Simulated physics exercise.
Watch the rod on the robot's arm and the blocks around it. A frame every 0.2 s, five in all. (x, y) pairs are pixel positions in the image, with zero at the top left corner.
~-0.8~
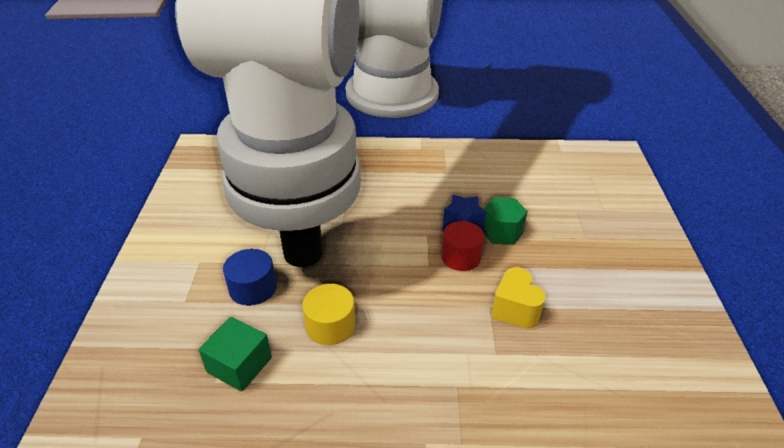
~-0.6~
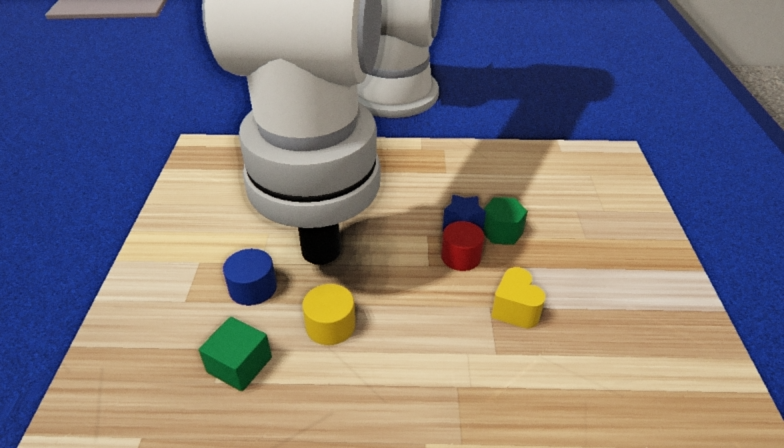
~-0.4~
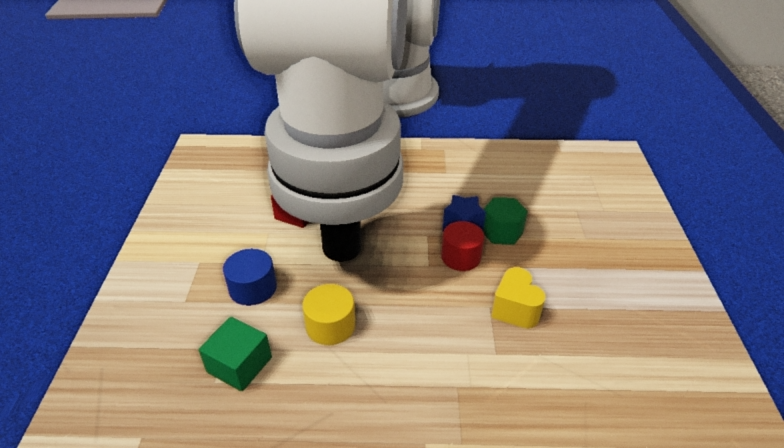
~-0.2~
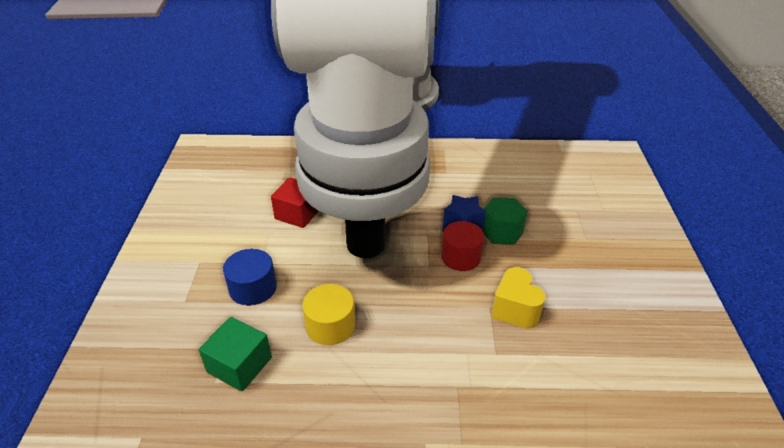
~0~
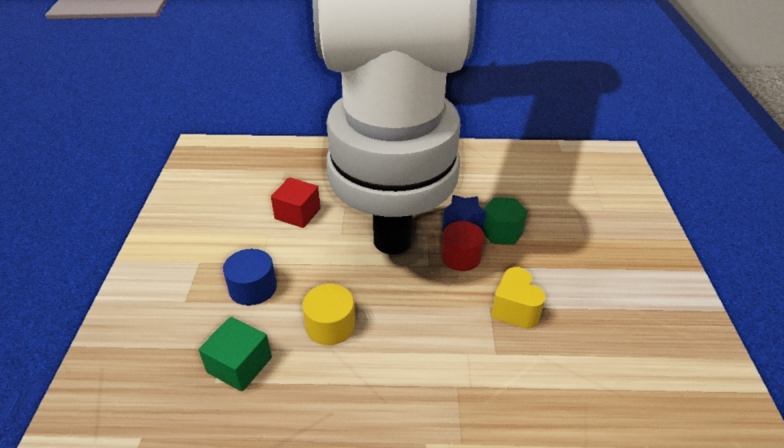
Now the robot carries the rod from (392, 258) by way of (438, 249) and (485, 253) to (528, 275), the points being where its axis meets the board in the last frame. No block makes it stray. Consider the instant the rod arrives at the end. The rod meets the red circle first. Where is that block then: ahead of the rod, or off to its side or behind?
In front, still.
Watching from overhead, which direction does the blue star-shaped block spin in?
Looking down: Anticlockwise.
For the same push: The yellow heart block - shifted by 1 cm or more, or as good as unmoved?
The push misses it.
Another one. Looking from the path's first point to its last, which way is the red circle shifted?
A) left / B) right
(B)
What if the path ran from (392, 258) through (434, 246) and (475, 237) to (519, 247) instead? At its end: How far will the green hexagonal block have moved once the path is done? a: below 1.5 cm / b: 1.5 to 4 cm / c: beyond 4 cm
Answer: B.
The first path, step by step. One third of the way, rod at (440, 233); red circle at (480, 234).
Two thirds of the way, rod at (488, 236); red circle at (526, 245); blue star-shaped block at (473, 203), turned 35° anticlockwise; green hexagonal block at (513, 205), turned 30° clockwise.
At the end, rod at (531, 259); red circle at (575, 264); blue star-shaped block at (473, 203), turned 35° anticlockwise; green hexagonal block at (513, 205), turned 30° clockwise; yellow heart block in place.
